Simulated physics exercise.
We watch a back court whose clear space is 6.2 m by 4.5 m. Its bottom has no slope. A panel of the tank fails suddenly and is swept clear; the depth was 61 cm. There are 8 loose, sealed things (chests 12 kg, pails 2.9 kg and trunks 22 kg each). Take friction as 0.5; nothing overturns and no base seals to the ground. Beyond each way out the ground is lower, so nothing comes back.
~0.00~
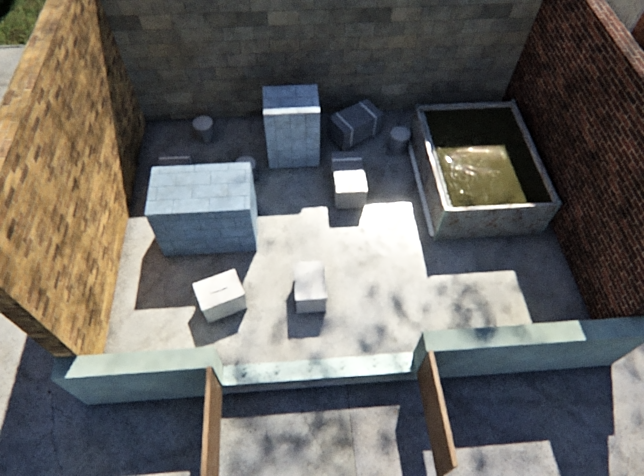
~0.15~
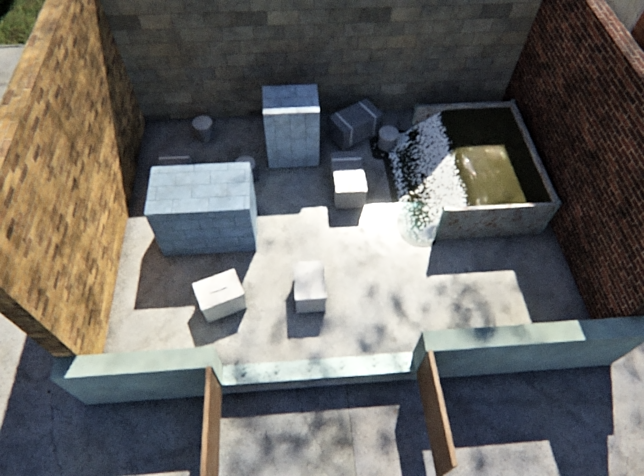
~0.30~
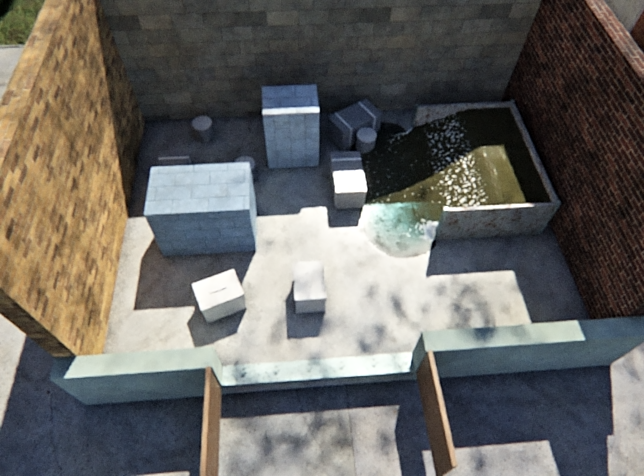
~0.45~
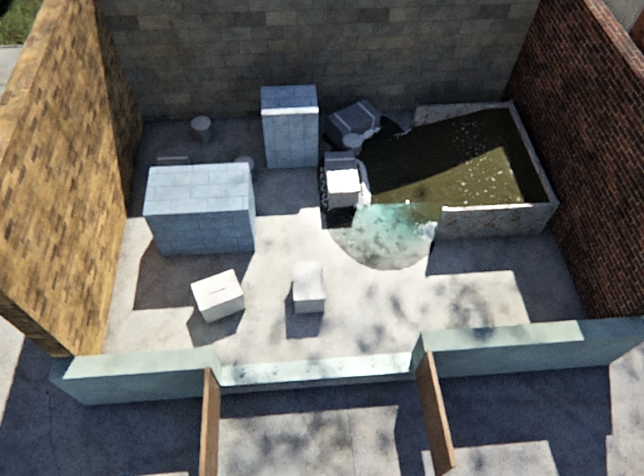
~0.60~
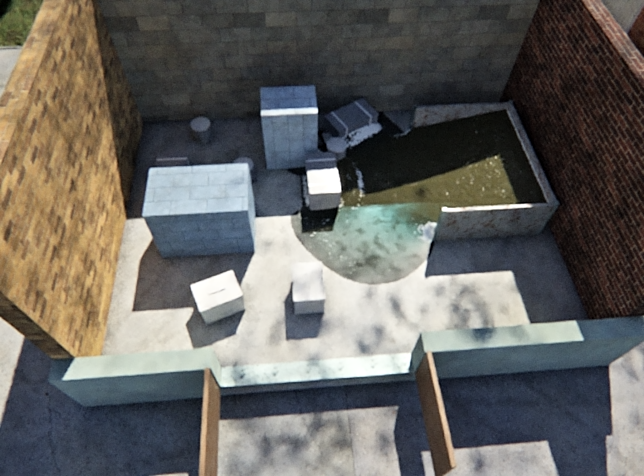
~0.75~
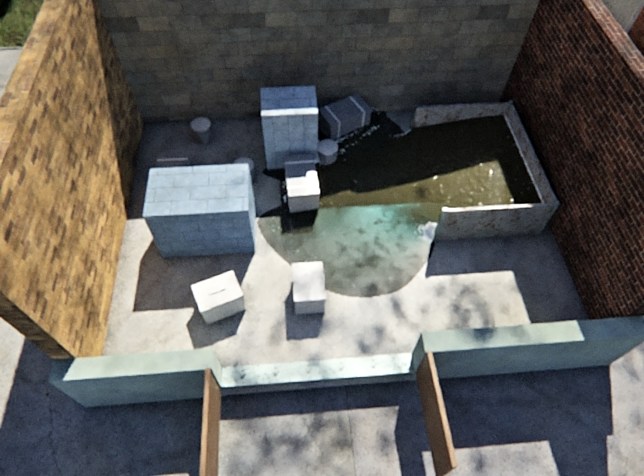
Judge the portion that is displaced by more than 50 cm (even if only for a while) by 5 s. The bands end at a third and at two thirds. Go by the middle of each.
It is at least two thirds.
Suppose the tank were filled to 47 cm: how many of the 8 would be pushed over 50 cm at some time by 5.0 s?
Then 8.
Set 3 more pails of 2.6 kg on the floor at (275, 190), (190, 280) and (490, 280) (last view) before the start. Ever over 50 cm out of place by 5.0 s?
In turn: Over, more, short of it.
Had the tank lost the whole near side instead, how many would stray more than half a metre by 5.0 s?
In that case 3 of them.
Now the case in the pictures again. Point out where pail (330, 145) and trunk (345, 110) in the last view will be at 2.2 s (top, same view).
Around (200, 185) and (283, 109).
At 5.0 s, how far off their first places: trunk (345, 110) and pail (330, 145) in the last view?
In turn: 200 cm, 350 cm.
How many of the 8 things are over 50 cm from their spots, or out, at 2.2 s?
7 of them.
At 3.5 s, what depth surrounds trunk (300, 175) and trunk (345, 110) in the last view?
Roughly 18 and 14 cm.
After 1.1 s 2 of 8 are over 50 cm from their spots; 1 afloat.
After 2.2 s 7 of 8 are over 50 cm from their spots; 5 afloat.
After 3.5 s 7 of 8 are over 50 cm from their spots; 8 afloat.
After 5.0 s 8 of 8 are over 50 cm from their spots, and 8 have been at some point; 7 afloat.
